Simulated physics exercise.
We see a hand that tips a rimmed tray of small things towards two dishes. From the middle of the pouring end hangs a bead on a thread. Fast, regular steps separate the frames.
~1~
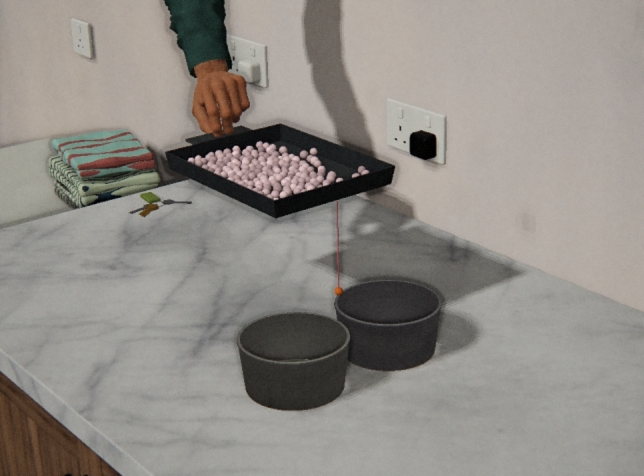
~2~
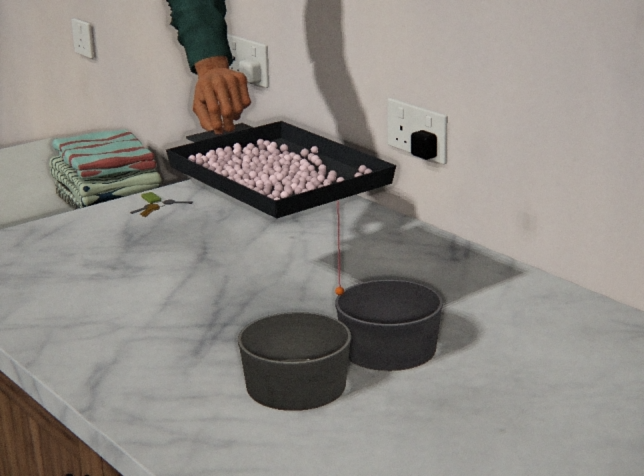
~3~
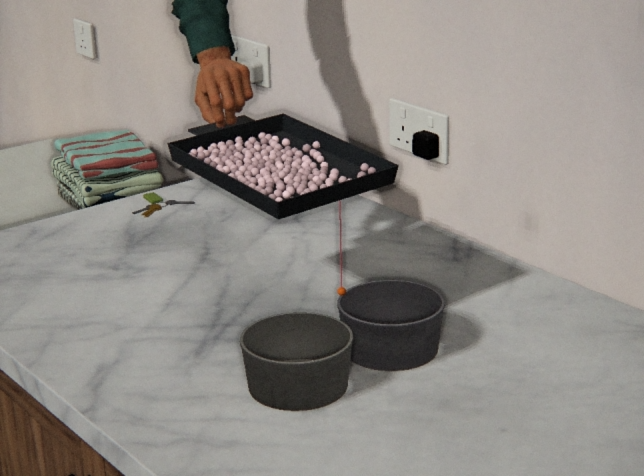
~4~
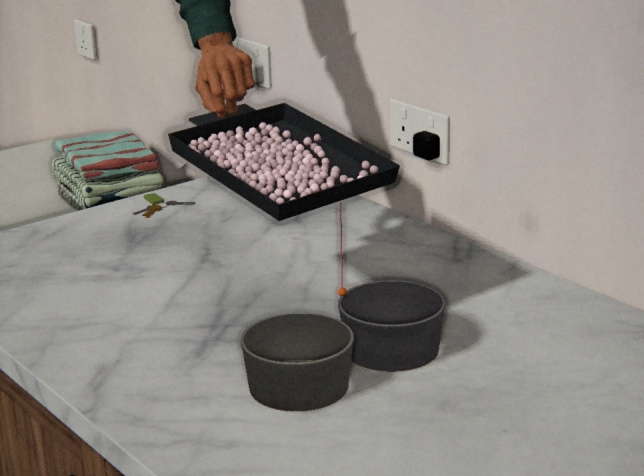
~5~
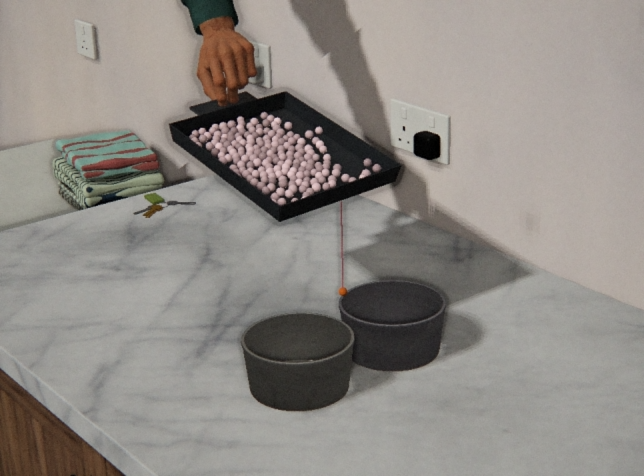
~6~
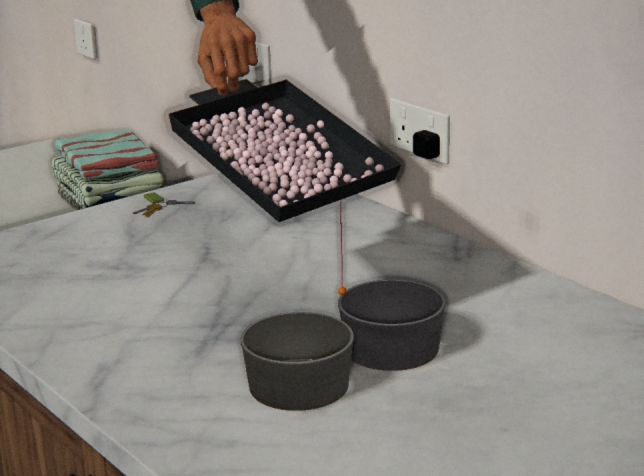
A hand steadily raising the back of a black tray of small pink balls above two dark dishes on a marble counter.
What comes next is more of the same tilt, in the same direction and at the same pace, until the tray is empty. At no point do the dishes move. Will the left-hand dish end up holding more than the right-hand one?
Bigger share: Left.
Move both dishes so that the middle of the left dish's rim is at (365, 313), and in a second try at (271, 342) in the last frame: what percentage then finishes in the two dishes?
Roughly 40 per cent, then roughly 70 per cent.
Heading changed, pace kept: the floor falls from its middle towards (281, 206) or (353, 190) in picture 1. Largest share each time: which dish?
The leftmost dish; the rightmost dish.
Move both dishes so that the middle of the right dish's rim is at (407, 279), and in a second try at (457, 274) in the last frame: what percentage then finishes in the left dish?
First try: Roughly 40 per cent; second try: Roughly 30 per cent.
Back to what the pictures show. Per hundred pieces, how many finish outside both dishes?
About 20 %.
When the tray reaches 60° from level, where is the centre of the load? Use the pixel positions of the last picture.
The middle of the pieces sits at roughly (311, 173).
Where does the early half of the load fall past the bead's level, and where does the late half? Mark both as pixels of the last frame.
I'd put it at roughly (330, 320), and after that at roughly (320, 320).
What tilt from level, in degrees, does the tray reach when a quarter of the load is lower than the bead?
My estimate is some 90 degrees.
Just after the last frame, tray tipped steeply; almost all on the tray; just a few in the air.
A moment on, tray tipped right over; roughly a quarter on the tray; roughly a third in the left dish; about a tenth in the right dish; about a tenth outside both; roughly a quarter in the air.
Further on, tray tipped past a quarter turn; roughly two thirds in the left dish; about a tenth in the right dish; roughly a quarter outside both.
When it is over, tray tipped past a quarter turn; roughly two thirds in the left dish; about a tenth in the right dish; roughly a quarter outside both.
